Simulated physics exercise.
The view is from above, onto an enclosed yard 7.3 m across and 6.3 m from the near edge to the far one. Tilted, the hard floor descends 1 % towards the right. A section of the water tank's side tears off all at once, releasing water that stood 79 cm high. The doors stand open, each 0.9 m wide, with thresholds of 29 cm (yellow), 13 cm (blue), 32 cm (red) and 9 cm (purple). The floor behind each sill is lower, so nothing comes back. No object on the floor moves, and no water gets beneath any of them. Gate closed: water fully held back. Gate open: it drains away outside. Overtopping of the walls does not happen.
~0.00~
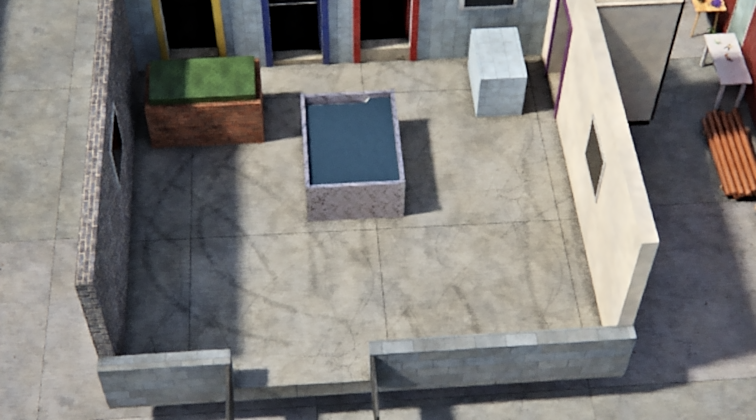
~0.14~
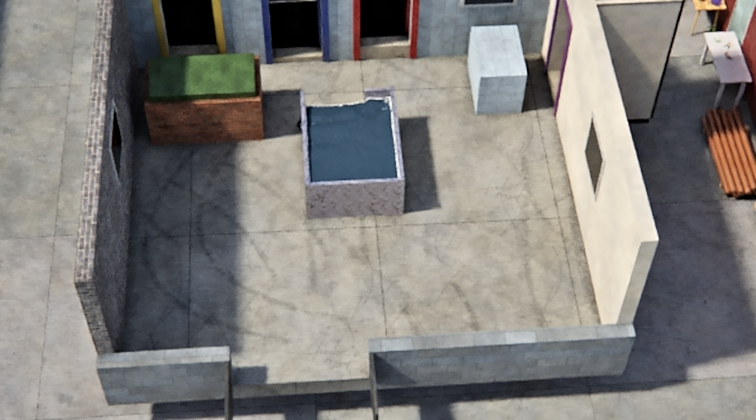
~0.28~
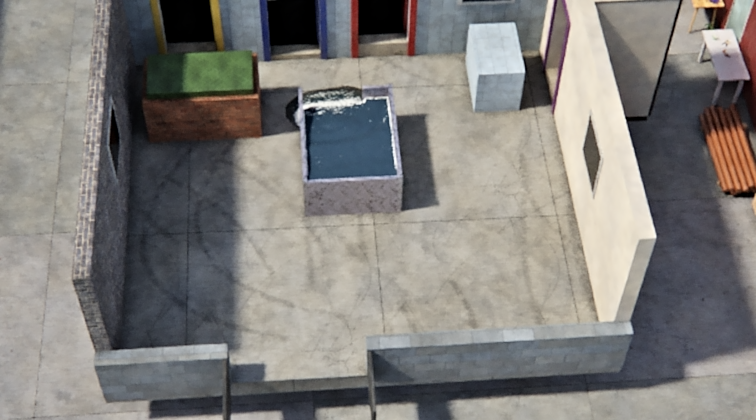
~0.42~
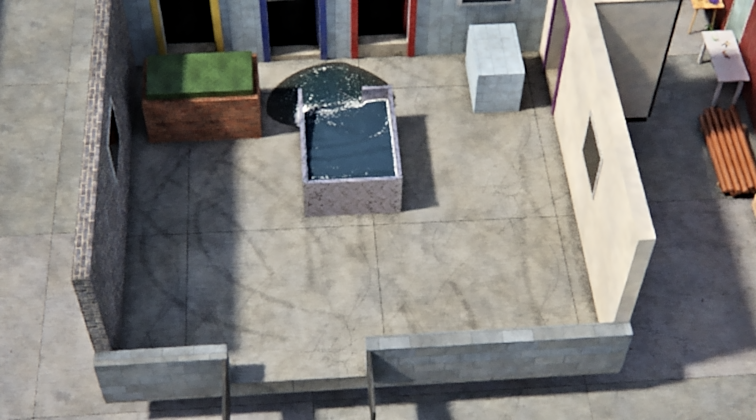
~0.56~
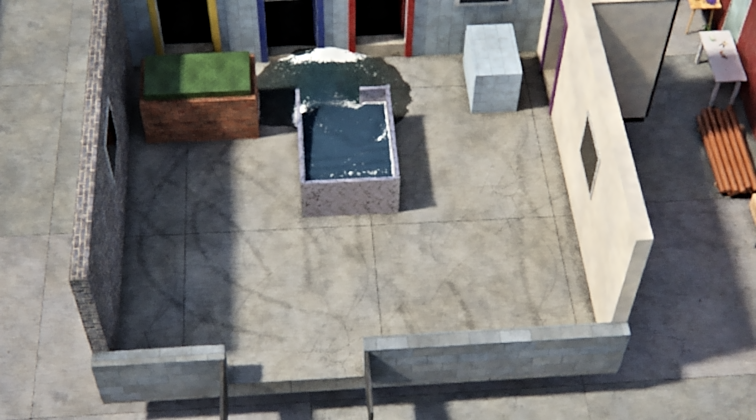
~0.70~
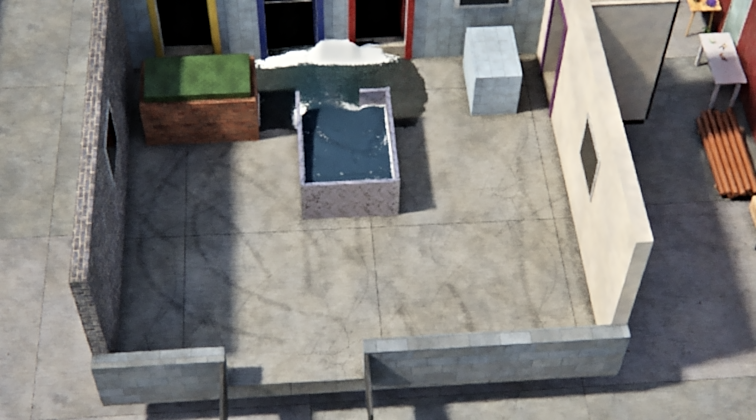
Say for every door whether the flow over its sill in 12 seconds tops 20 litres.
Result: Yellow door - falls short; blue door - tops it; red door - falls short; purple door - falls short.
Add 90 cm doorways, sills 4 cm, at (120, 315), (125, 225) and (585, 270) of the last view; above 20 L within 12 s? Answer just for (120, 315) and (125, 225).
Result in order - not enough, then not enough.
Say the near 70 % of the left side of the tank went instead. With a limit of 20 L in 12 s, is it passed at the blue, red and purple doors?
For blue, too little; for red, too little; for purple, too little.
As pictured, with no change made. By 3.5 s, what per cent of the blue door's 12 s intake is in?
Roughly 90%.
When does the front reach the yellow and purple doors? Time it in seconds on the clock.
Arrival: Yellow 1.1 s, purple 2.2 s.
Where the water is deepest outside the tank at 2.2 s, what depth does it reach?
Depth max: Approx. 35 cm.
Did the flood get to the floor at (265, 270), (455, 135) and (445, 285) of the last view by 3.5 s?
Untouched, soaked, untouched.
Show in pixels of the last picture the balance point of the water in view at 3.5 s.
Its balance point lies near (330, 122).
After 1.4 s water covers 15 % of the floor and is deepest (43 cm) near (336, 62); yellow door 8 cm at the sill, 0 L in, blue door 38 cm at the sill, 108 L in, red door 28 cm at the sill, 1 L in, purple door not reached.
After 2.2 s water covers 20 % of the floor and is deepest (35 cm) near (533, 55); yellow door 10 cm at the sill, 0 L in, blue door 31 cm at the sill, 231 L in, red door 22 cm at the sill, 3 L in, purple door 4 cm at the sill, 0 L in.
After 3.5 s water covers 40 % of the floor and is deepest (26 cm) near (174, 90); yellow door 15 cm at the sill, 0 L in, blue door 20 cm at the sill, 303 L in, red door 14 cm at the sill, 3 L in, purple door 6 cm at the sill, 0 L in.
After 7.0 s water covers 80 % of the floor and is deepest (14 cm) near (164, 98); yellow door 13 cm at the sill, 0 L in, blue door 11 cm at the sill, 327 L in, red door 8 cm at the sill, 3 L in, purple door 4 cm at the sill, 0 L in.
After 12.0 s water covers 90 % of the floor and is deepest (10 cm) near (468, 358); yellow door 3 cm at the sill, 0 L in, blue door 3 cm at the sill, 328 L in, red door 5 cm at the sill, 3 L in, purple door 3 cm at the sill, 0 L in.
